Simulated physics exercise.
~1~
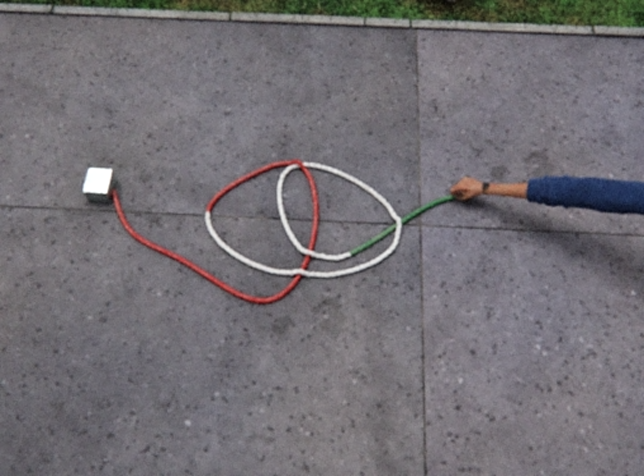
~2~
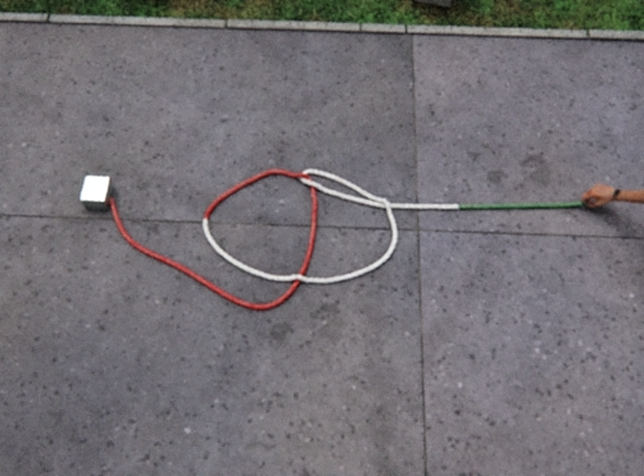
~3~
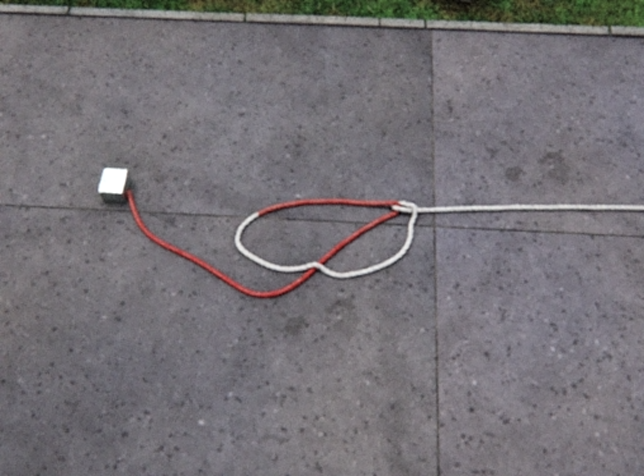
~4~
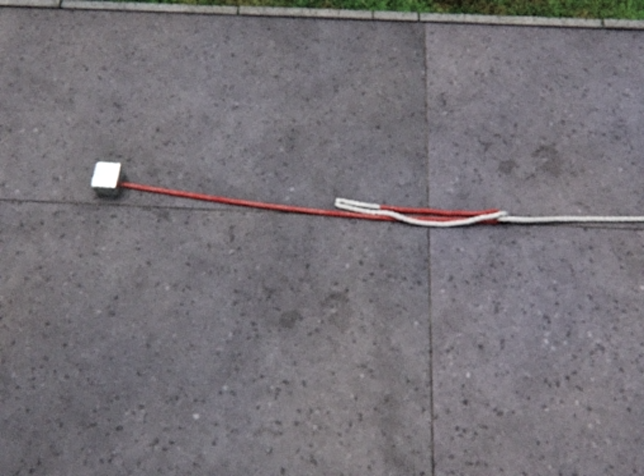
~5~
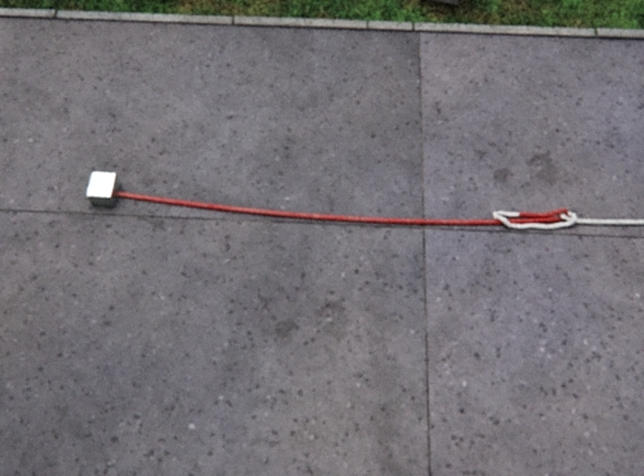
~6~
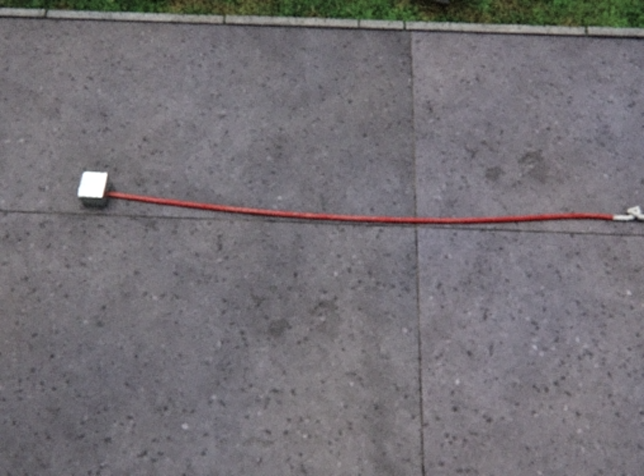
Hand pulling looped multicoloured rope right across grey paving, loops shrinking into a small bunch beyond a nearly straight red length.
